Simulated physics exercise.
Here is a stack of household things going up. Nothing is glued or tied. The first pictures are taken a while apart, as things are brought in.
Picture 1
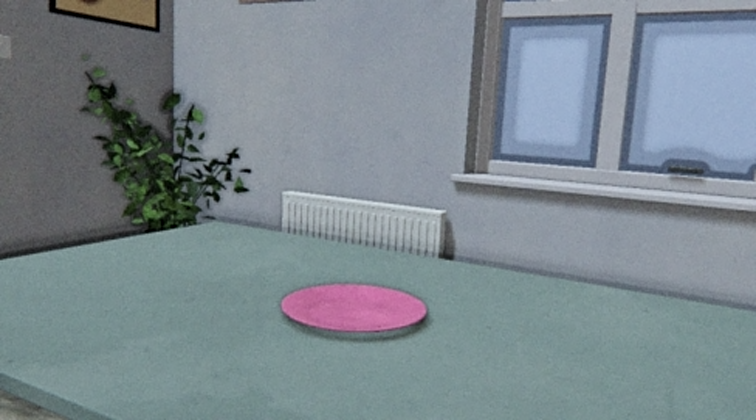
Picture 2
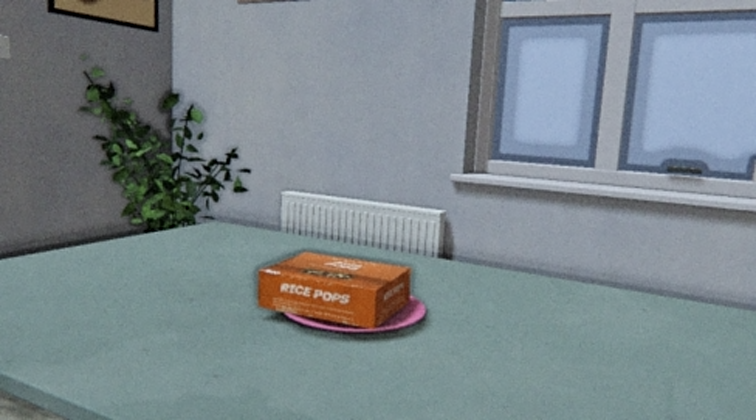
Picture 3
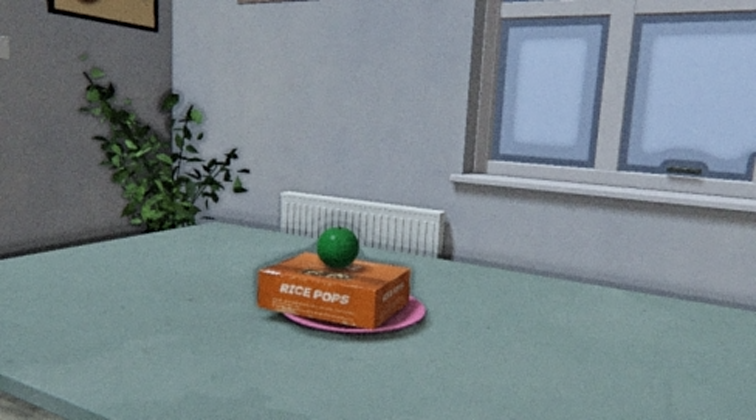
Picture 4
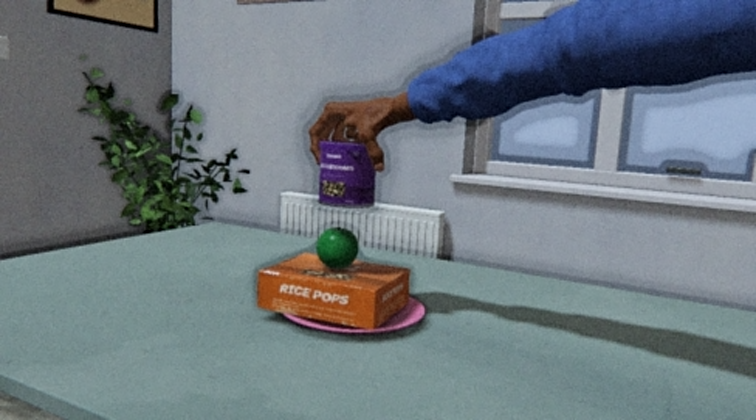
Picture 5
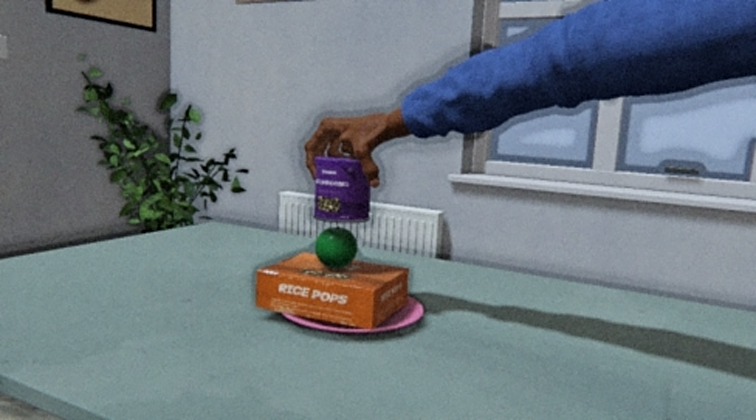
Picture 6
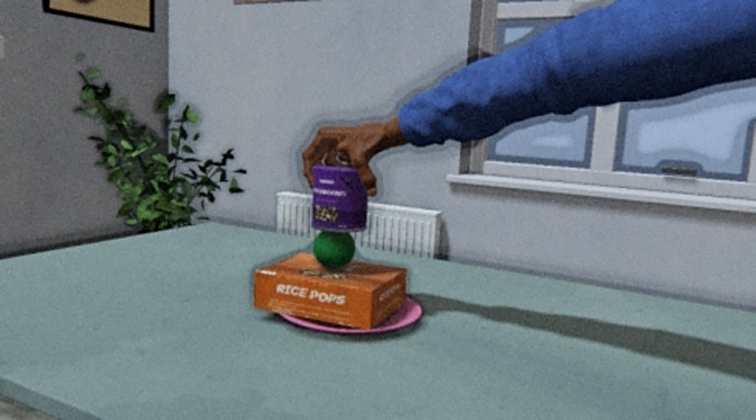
The clip shows a pink plate on a green table, then an orange Rice Pops box on it and a round green item on top; a blue-sleeved arm lowers a purple container onto the green item, still gripping it.
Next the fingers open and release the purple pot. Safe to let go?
The pile loses its balance.
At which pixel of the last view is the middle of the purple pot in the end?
At about (534, 330).
Then, 0.50 s later than the last frame, purple pot now fallen.
Then, 0.70 s later than the last frame, things are still on the move.
Then, 1.20 s later than the last frame, nothing new.
When it is over, fallen, purple pot; the other 3 as before. End places, in pixels of the last picture, purple pot near (534, 330). The pile comes apart.
